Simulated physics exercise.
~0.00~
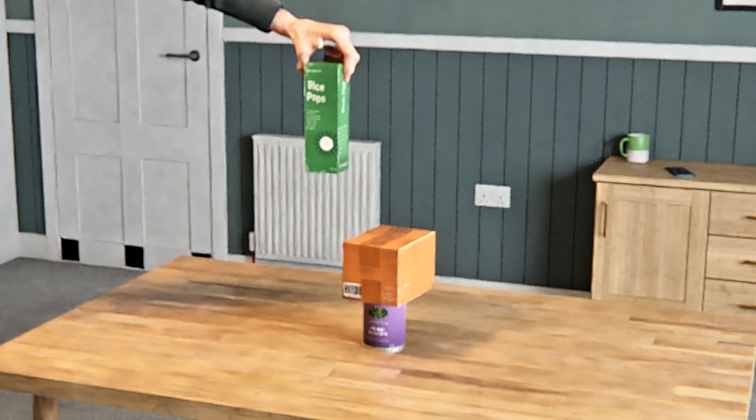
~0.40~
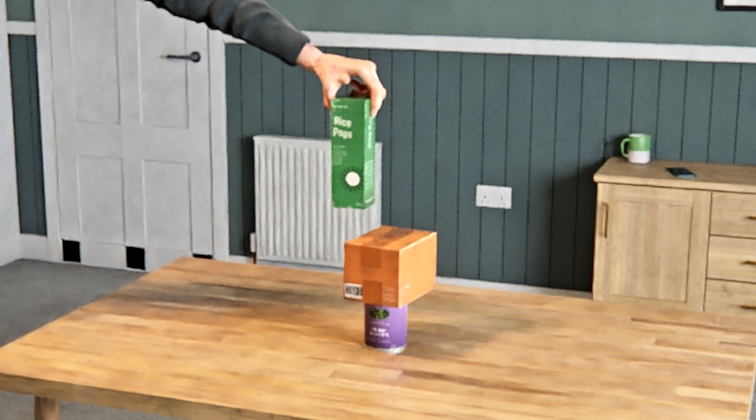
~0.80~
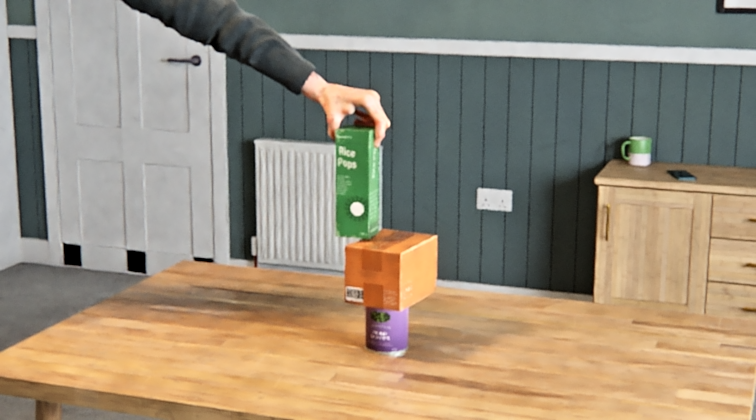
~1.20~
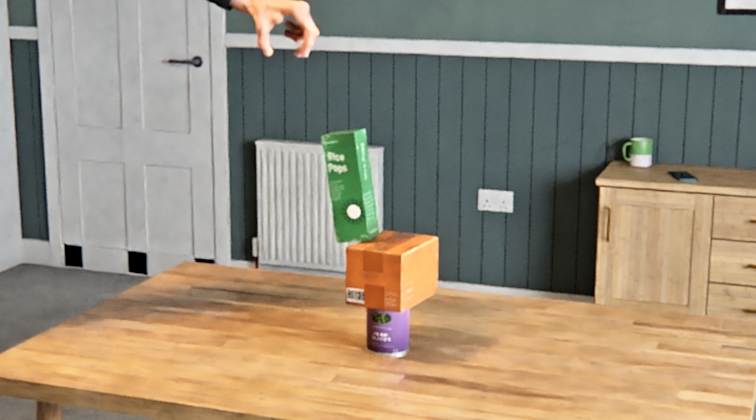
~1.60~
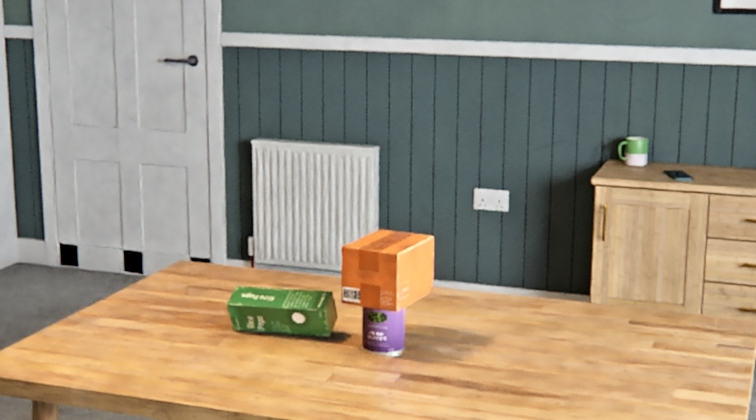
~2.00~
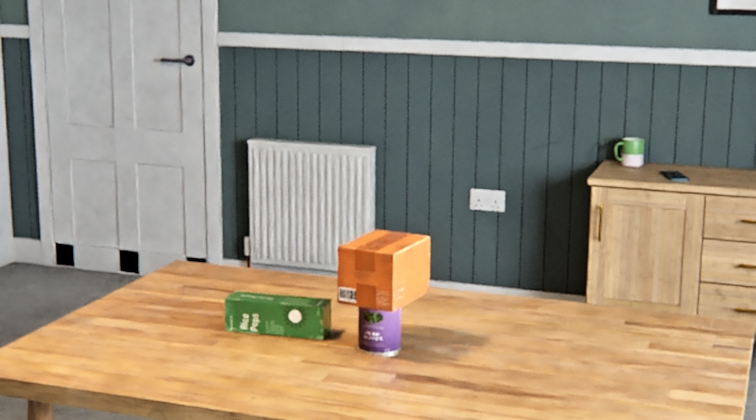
In the video, a hand lowers a green carton upright onto an orange box balanced on a purple can on a wooden table, then lets go. The carton tips left and falls, ending on its side on the table, while the box and can stay stacked.
